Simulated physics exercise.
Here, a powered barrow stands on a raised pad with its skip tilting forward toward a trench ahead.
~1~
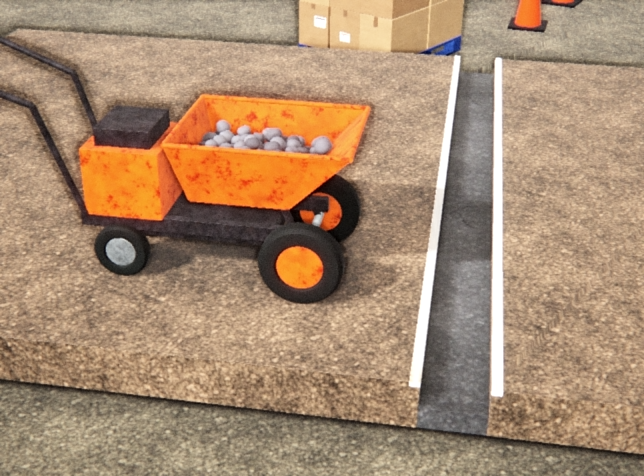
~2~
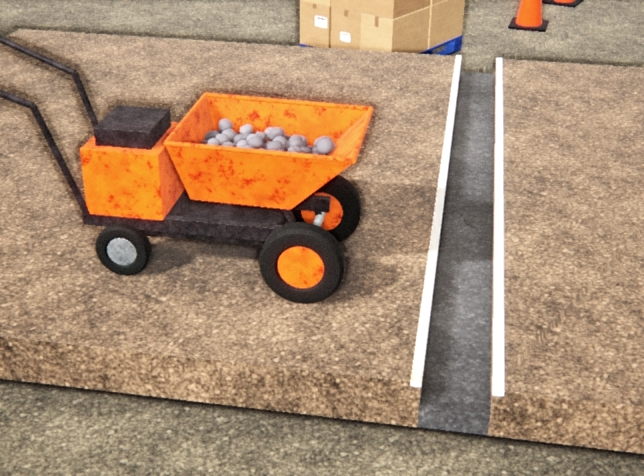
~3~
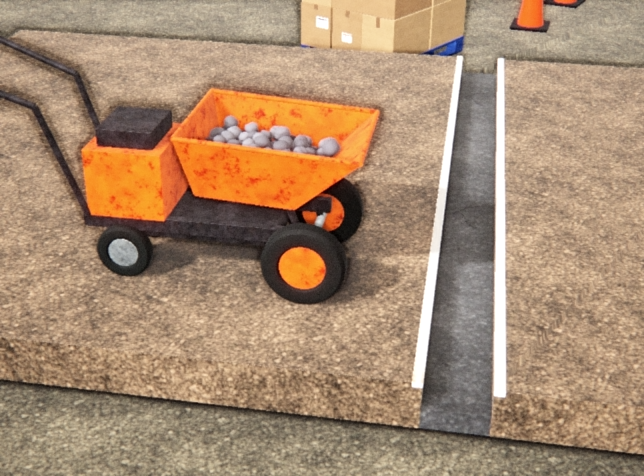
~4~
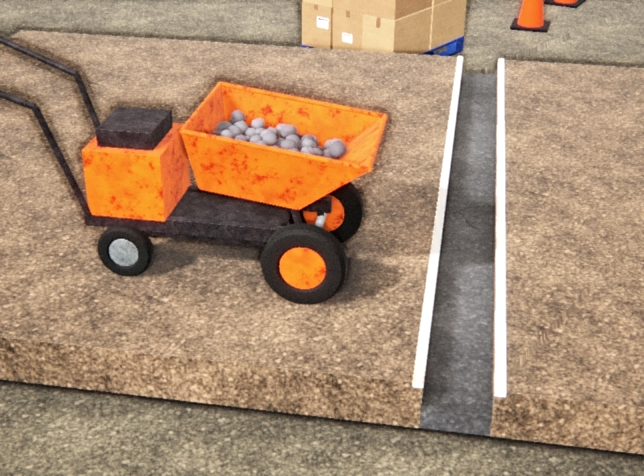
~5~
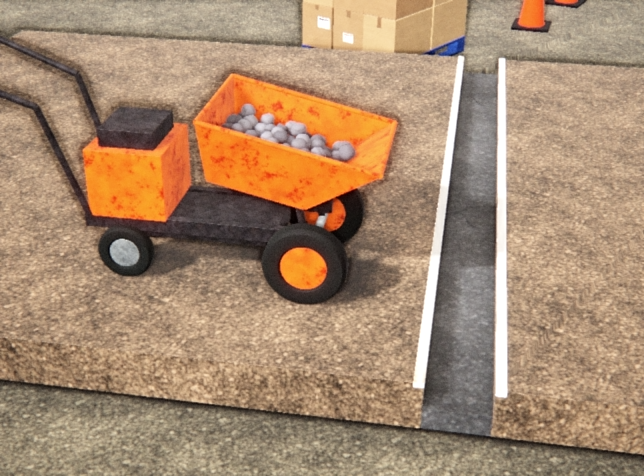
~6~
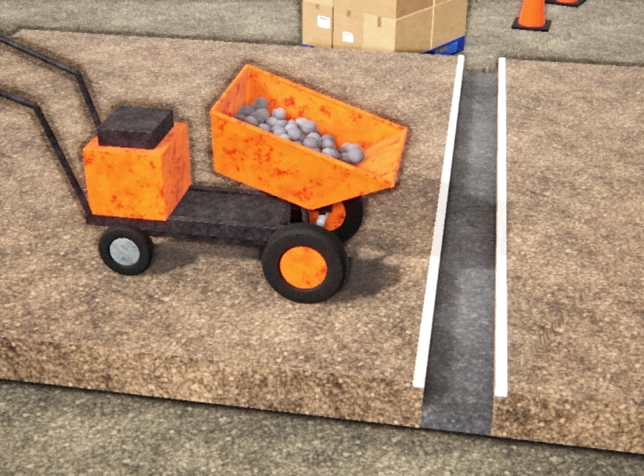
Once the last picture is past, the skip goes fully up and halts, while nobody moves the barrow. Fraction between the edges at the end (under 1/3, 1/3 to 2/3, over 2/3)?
I expect the trench to receive above two thirds of the load.
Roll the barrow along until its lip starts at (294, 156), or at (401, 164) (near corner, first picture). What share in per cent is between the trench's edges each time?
50 per cent, then 20 per cent.
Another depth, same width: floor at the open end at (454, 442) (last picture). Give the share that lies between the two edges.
100 per cent, roughly.
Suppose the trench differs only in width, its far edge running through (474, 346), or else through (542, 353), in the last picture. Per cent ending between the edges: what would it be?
50 and 100 percent.
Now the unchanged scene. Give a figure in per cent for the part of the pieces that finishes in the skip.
About 10 per cent.
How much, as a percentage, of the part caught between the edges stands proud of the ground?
My figure is near 20 per cent.
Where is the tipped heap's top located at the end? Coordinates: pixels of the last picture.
Settled peak, approx. (477, 276).
Soon after the last picture, skip tipped steeply; all in the skip.
A little later, skip tipped right over; about half in the skip; about half in or heaped over the trench.
Later still, skip tipped right over; a small part in the skip; most in or heaped over the trench; a stray few beyond it.
At rest, skip tipped right over; a small part in the skip; most in or heaped over the trench; a stray few beyond it.
